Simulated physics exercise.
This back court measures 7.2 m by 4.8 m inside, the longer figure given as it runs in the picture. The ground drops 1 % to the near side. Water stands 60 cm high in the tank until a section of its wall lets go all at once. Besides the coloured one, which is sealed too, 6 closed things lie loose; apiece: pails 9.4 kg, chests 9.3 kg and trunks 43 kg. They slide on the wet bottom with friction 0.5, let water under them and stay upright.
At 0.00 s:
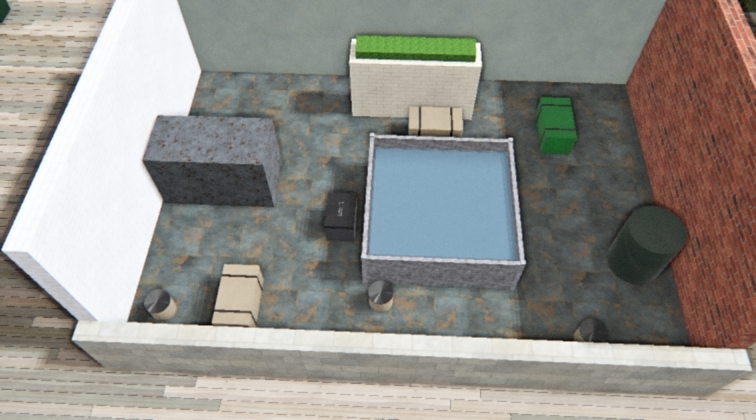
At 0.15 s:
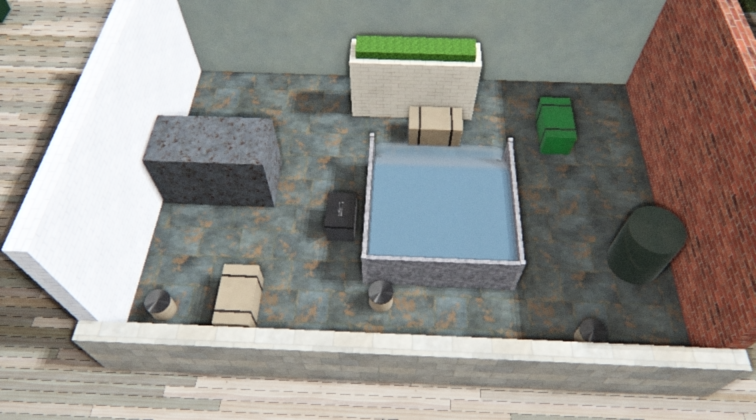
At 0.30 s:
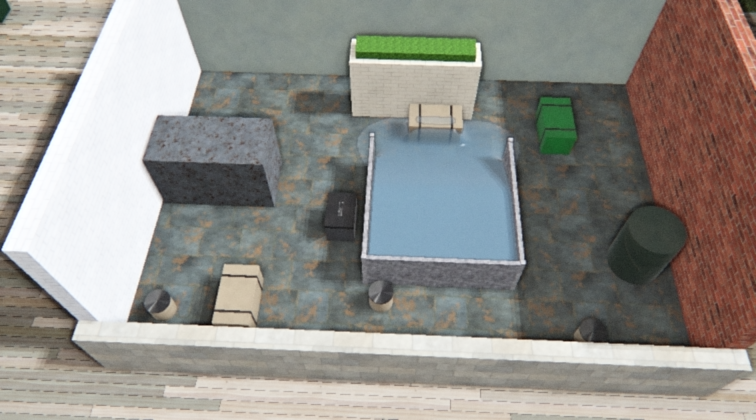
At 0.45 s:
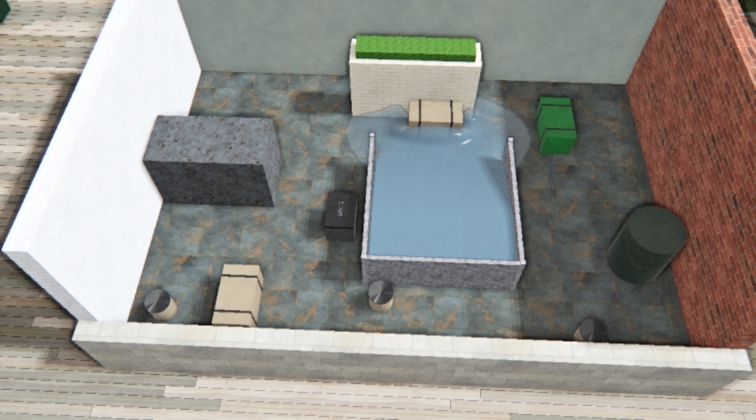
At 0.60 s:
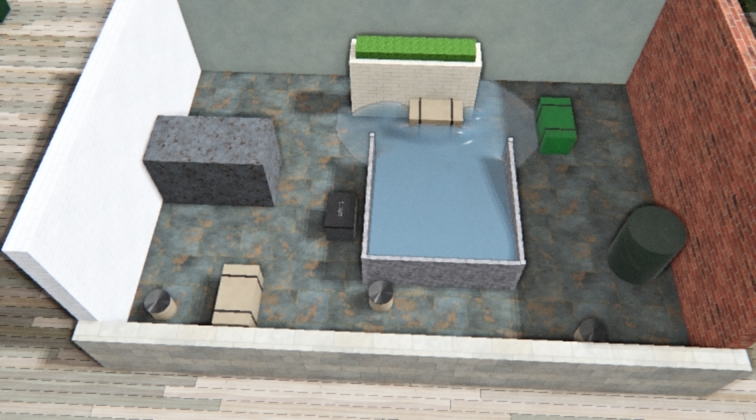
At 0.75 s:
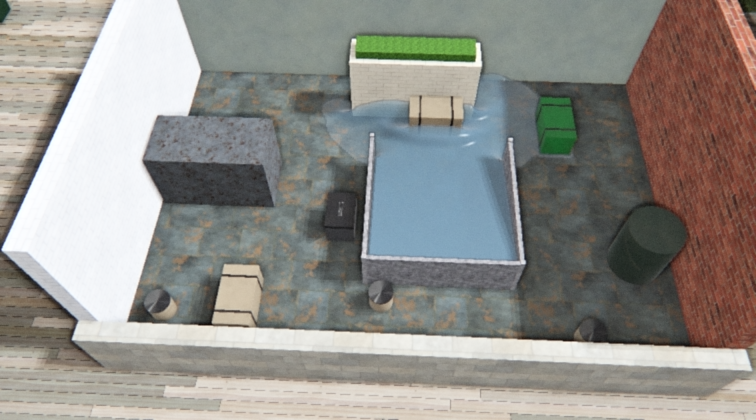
Water held in a low-walled square pool surges out at the back once its far wall is gone, washing around a cream box and nudging it slightly toward the planter. It then fans out left and right across the tiled court, reaching the green trunk, while the other loose containers stay still.
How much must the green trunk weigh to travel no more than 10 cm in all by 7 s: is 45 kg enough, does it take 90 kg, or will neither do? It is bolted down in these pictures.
I expect that neither load is enough.
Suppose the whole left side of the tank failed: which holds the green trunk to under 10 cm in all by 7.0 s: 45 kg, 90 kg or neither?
Then the lower weight is enough.
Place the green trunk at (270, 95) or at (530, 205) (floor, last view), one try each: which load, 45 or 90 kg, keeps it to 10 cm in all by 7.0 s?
In that order: Only the larger holds; either load holds.
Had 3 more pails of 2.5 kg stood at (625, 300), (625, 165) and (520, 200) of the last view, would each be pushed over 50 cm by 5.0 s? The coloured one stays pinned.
In that order: Under, more, over.
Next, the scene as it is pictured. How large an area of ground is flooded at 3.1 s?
Some 23 m2.
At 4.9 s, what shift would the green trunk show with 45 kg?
Roughly 150 cm.
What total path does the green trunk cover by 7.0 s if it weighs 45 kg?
Some 250 cm in all.
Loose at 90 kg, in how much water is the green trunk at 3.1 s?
Roughly 10 cm.
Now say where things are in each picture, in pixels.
The first frame shows the green trunk at (558, 117) rests on the ground; 3.6 m2 under water; 0 of 7 have shifted.
The second frame shows the green trunk at (558, 117) rests on the ground; 4.5 m2 under water; 0 of 7 have shifted.
The third frame shows the green trunk at (558, 117) rests on the ground; water covers 5.6 m2; 0 of 7 have shifted.
The fourth frame shows the green trunk at (558, 117), on the bottom; 6.5 m2 under water; 1 of 7 have shifted.
The fifth frame shows the green trunk at (558, 117), on the bottom; 7.2 m2 under water; 1 of 7 have shifted.
The sixth frame shows the green trunk at (558, 117) rests on the ground; water covers 7.7 m2; 1 of 7 have shifted.
After 1.4 s the green trunk would be 2 cm from its start with 45 kg and 0 cm from its start with 90 kg; 6 cm of water round it then.
After 3.1 s the green trunk would be 123 cm from its start with 45 kg and 37 cm from its start with 90 kg; 10 cm of water round it then.
After 4.9 s the green trunk would be 170 cm from its start with 45 kg and 37 cm from its start with 90 kg; 7 cm of water round it then.
After 7.0 s the green trunk would be 171 cm from its start with 45 kg and 37 cm from its start with 90 kg; 6 cm of water round it then.
